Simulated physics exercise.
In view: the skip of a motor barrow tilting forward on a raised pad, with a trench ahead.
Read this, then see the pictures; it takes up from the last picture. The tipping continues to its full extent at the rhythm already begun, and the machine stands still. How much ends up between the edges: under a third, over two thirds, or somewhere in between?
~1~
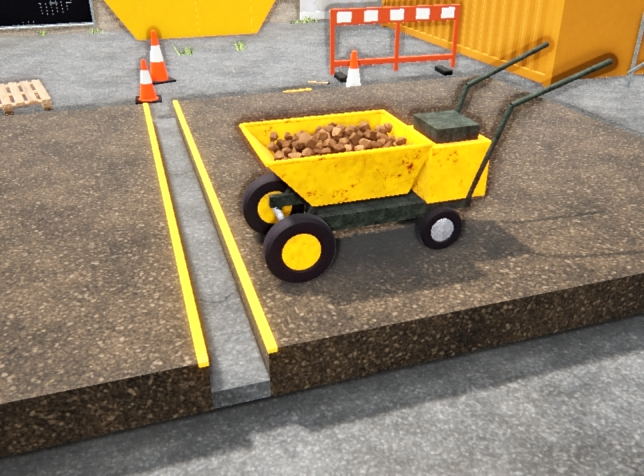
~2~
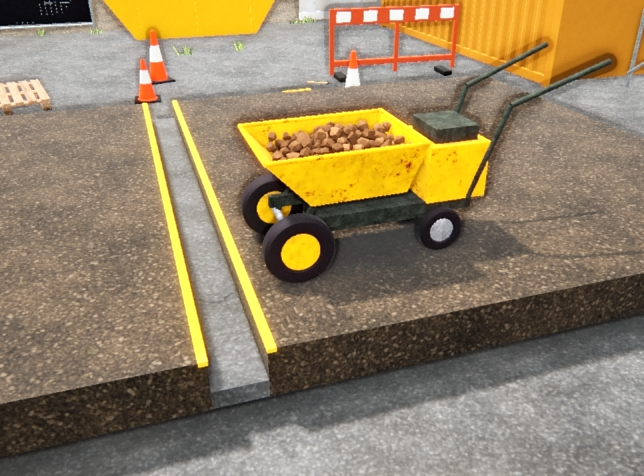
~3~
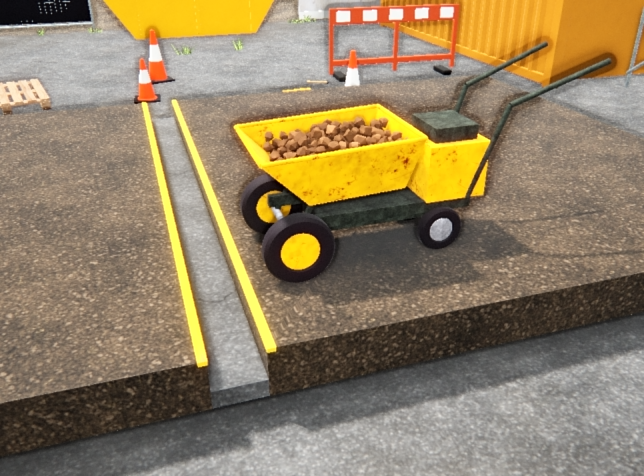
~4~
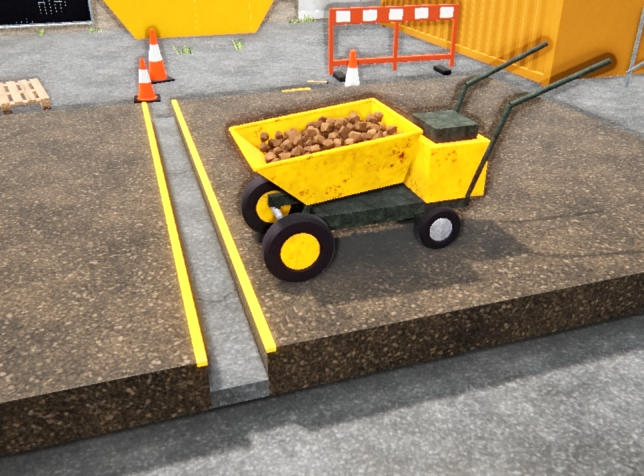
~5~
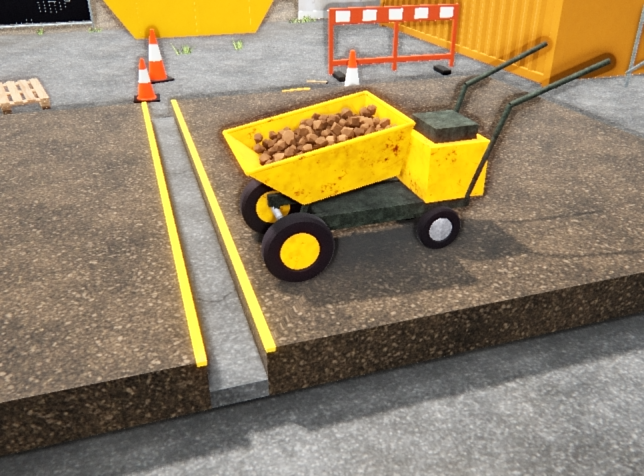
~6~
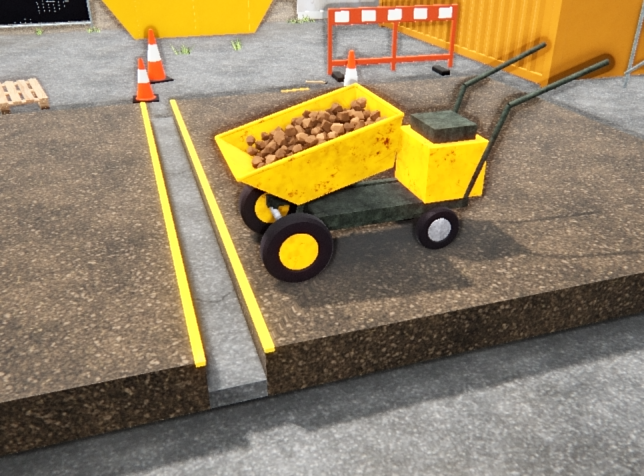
Under a third.
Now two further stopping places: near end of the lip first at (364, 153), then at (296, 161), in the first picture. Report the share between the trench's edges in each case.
First try: 60 per cent; second try: 60 per cent.
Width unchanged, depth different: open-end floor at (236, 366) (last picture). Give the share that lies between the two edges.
Estimate: Approx. 20 in a hundred.
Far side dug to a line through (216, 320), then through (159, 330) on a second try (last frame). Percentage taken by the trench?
Respectively, 0 % and 60 %.
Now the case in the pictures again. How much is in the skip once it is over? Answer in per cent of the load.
Close to 0 percent.
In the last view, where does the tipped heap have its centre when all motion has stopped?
Around (143, 272).
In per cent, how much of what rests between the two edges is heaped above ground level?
I'd say around 5 percent.
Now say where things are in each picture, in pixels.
The first picture shows lip of the skip at (267, 164), level; top of the load at (348, 142), clay clods; first edge of the trench at (259, 313); far edge at (195, 325), the trench under half as wide as the skip, and about half as deep as wide.
The second picture shows lip of the skip at (265, 165), level; top of the load at (346, 141).
The third picture shows lip of the skip at (261, 166), tipped barely; top of the load at (343, 139).
The fourth picture shows lip of the skip at (255, 169), tipped a little; top of the load at (350, 130).
The fifth picture shows lip of the skip at (248, 173), tipped a little; top of the load at (343, 126).
The sixth picture shows lip of the skip at (239, 179), tipped clearly; top of the load at (344, 119); first edge of the trench at (256, 312); far edge at (192, 324).
Soon, skip tipped steeply; all in the skip.
A while on, skip tipped steeply; about two thirds in the skip; a stray few in or heaped over the trench; about a quarter beyond it; a small part falling.
Towards the end, skip tipped right over; a small part in the skip; a small part in or heaped over the trench; most beyond it.
Finally, skip tipped right over; about a quarter in or heaped over the trench; most beyond it.
